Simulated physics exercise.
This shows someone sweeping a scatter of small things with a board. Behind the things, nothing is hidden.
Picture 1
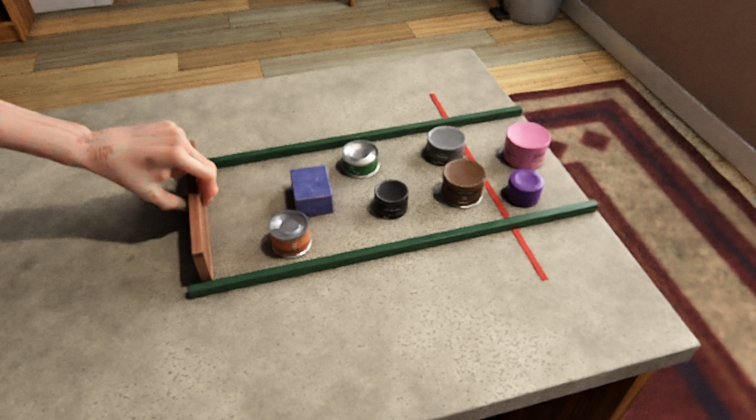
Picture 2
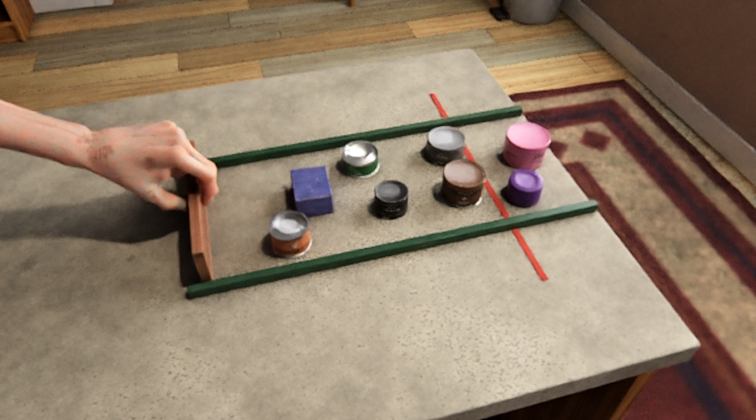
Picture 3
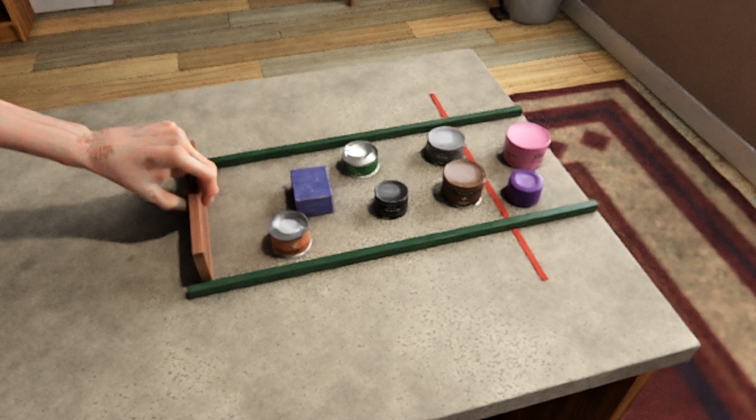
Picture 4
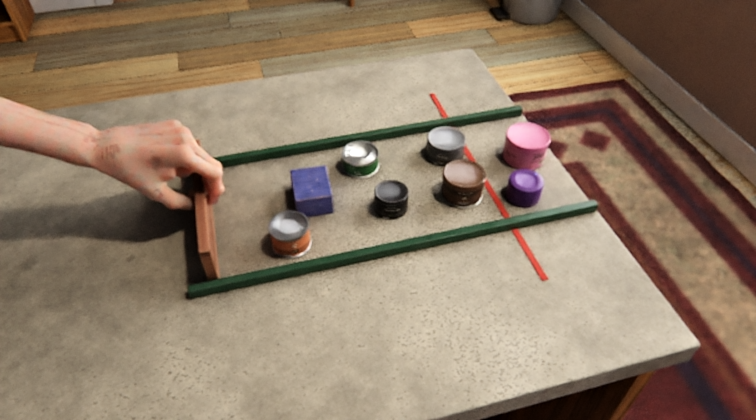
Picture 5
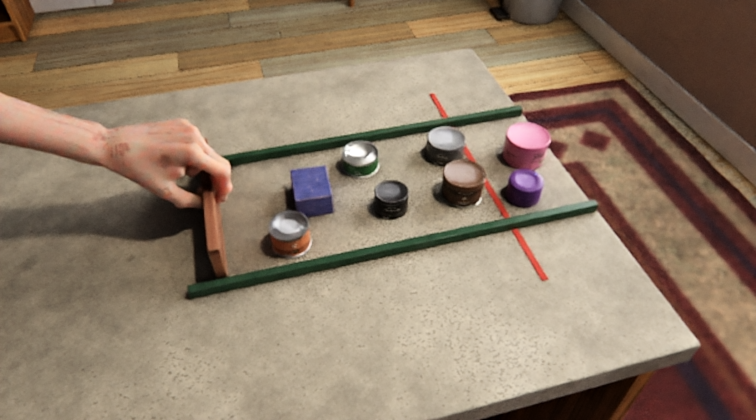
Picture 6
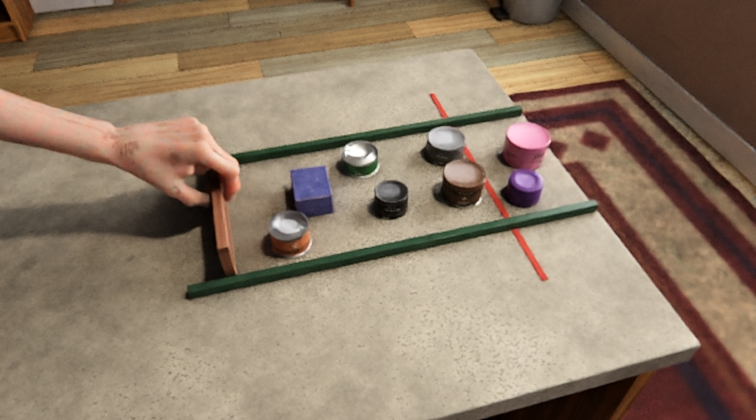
On a grey tabletop between two green rails, a hand held a reddish-brown board upright behind a purple block and several small round tubs, then slid it slightly to the right without touching them.
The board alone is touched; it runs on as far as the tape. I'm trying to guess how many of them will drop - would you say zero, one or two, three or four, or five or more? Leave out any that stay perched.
Those that leave the table: One or a pair.
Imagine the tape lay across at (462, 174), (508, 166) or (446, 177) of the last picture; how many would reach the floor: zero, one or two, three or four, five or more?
In that order: Not one; either one or two; no fall at all.
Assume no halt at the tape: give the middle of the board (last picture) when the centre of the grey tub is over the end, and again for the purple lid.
Near (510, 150), then near (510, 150).
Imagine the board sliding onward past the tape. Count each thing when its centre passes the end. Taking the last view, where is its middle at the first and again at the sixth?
The middle is at about (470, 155), later at about (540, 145).
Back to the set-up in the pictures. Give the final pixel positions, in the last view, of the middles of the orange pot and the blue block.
The one named first is at (521, 198), the next at (493, 156).
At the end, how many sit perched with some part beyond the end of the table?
You'd get 0.
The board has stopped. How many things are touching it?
3 touch it.
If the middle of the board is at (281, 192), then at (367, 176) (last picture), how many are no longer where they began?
1 at one spot and 4 at the other.
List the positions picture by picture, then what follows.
The first picture shows pink tub (526, 146); purple lid (525, 188); grey tub (446, 146); board (198, 208); tape (479, 171).
The second picture shows purple lid (525, 188); orange pot (290, 235).
The third picture shows grey tub (446, 147); black tub (391, 200).
The fourth picture shows pink tub (526, 147); brown pot (463, 184).
The fifth picture shows purple lid (525, 188); green tin (360, 159).
The sixth picture shows pink tub (526, 147); purple lid (525, 188); grey tub (446, 147); board (220, 204); tape (479, 171).
Soon after, none off yet; pink tub at rest near (526, 147); purple lid at rest near (525, 188); grey tub at rest near (446, 147).
At rest, the number that fall off is one or two; fallen, pink tub.
